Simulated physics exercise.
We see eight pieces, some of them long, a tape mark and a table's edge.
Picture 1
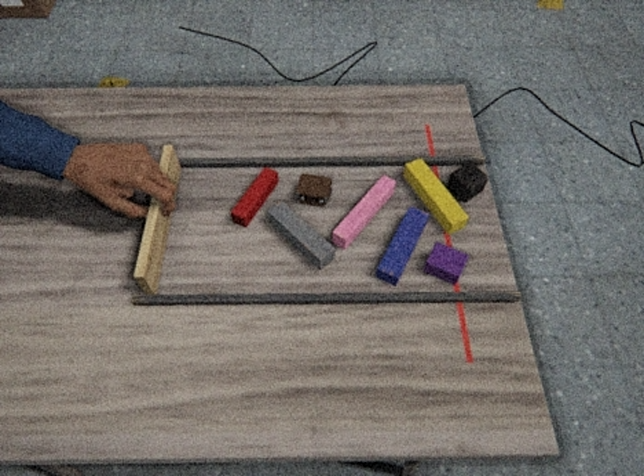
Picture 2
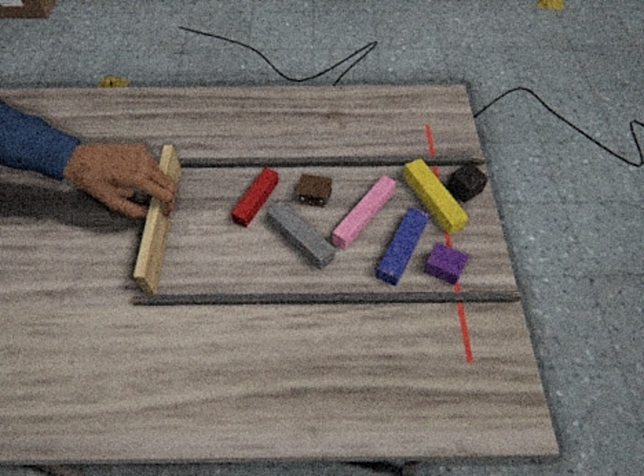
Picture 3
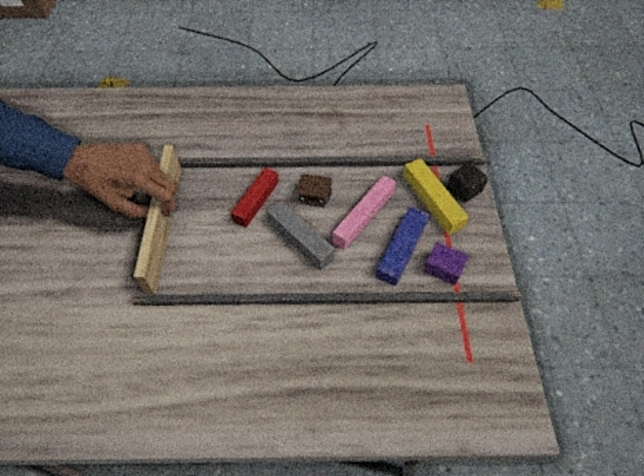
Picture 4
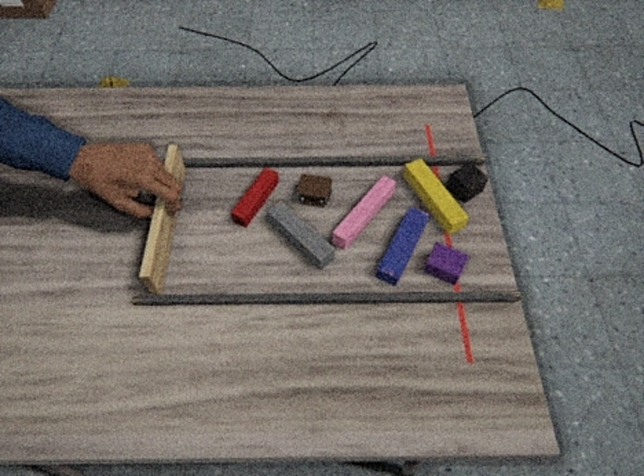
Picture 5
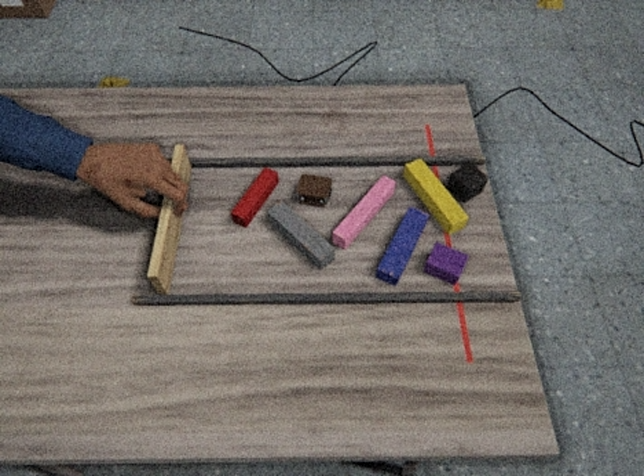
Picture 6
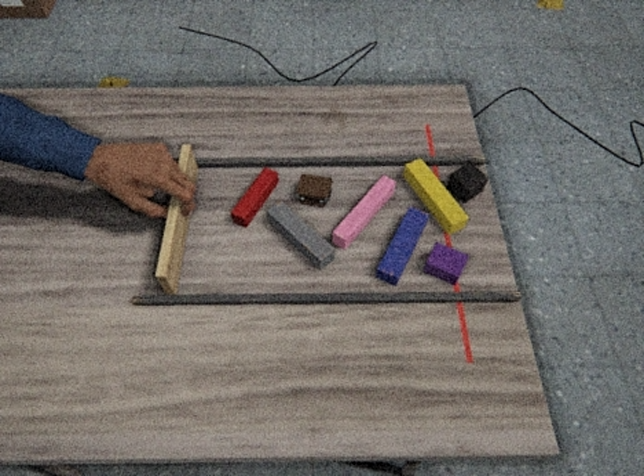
A hand held a wooden board upright on the table, then slid it slightly to the right toward eight scattered colored blocks, which all stayed still, some lying near a red tape line.
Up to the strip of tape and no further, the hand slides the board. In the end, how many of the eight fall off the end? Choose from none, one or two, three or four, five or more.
Final count: Three or four.
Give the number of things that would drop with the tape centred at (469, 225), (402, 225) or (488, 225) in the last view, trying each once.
5, 0, 7.
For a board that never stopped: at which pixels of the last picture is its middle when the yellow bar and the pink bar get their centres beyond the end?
Near (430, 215) and (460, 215).
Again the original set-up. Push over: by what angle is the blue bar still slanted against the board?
It comes to around 20 degrees.
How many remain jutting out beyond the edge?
I count 2 overhanging.
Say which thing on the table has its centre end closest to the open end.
That's the blue bar.
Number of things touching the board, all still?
The figure is 2.
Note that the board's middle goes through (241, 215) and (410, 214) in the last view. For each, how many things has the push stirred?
First 1, then 8.
Early on, none off yet; black block at rest near (467, 182); purple block at rest near (446, 264); yellow bar at rest near (434, 195).
Finally, the number that fall off is three or four; lost, yellow bar, purple block and black block.
